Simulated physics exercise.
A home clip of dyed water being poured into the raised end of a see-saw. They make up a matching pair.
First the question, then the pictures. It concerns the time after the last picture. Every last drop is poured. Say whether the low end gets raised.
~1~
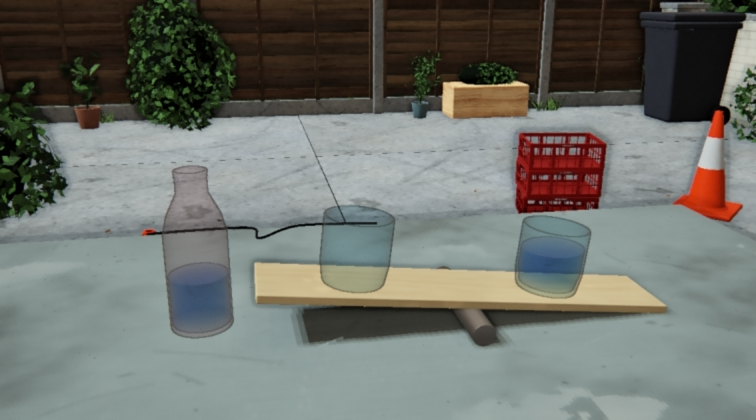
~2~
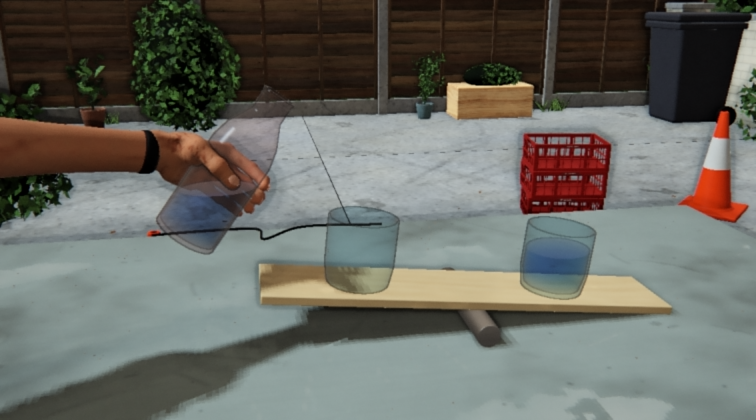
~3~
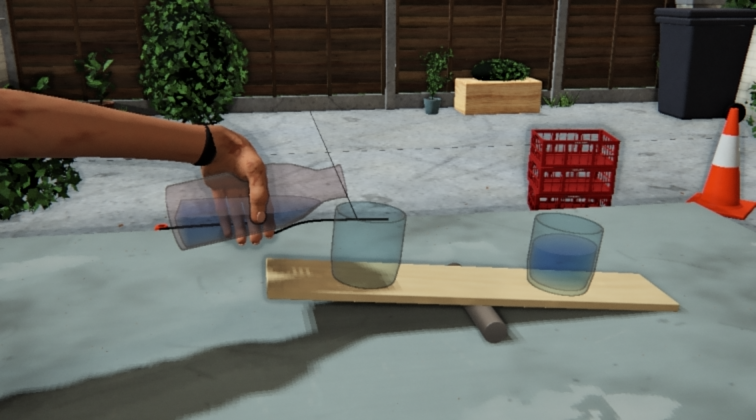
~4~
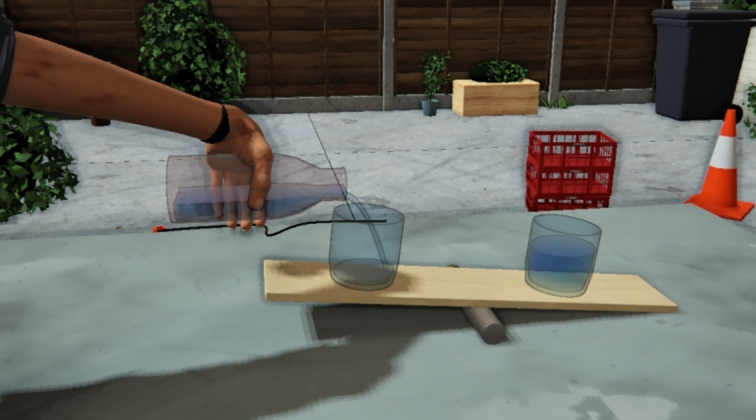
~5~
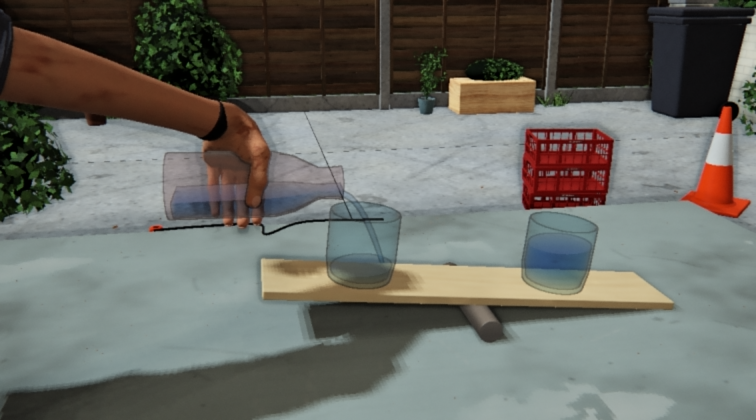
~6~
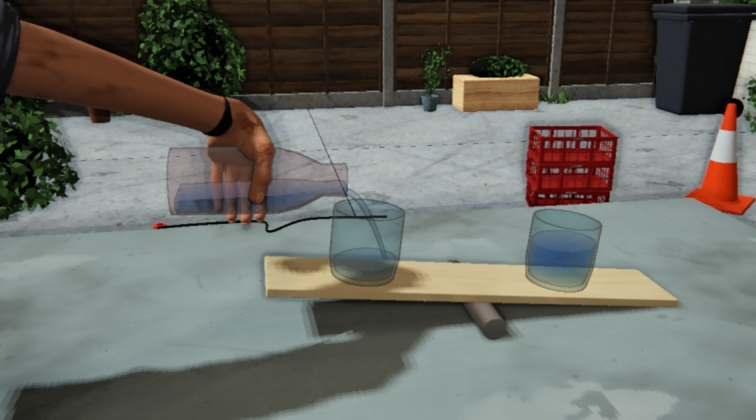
It gets raised.
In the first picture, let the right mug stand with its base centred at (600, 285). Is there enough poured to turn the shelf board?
Observed after: Unchanged.
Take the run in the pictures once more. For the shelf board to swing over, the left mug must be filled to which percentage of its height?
It comes to about 40 in a hundred.
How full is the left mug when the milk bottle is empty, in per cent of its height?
Roughly 65 per cent.
A moment on, the left mug is about a third full; the shelf board leans as before.
Further on, the left mug is about two thirds full; the shelf board has swung over, and that end is down.
When it is over, the left mug is about two thirds full; the shelf board has swung over, and that end is down.
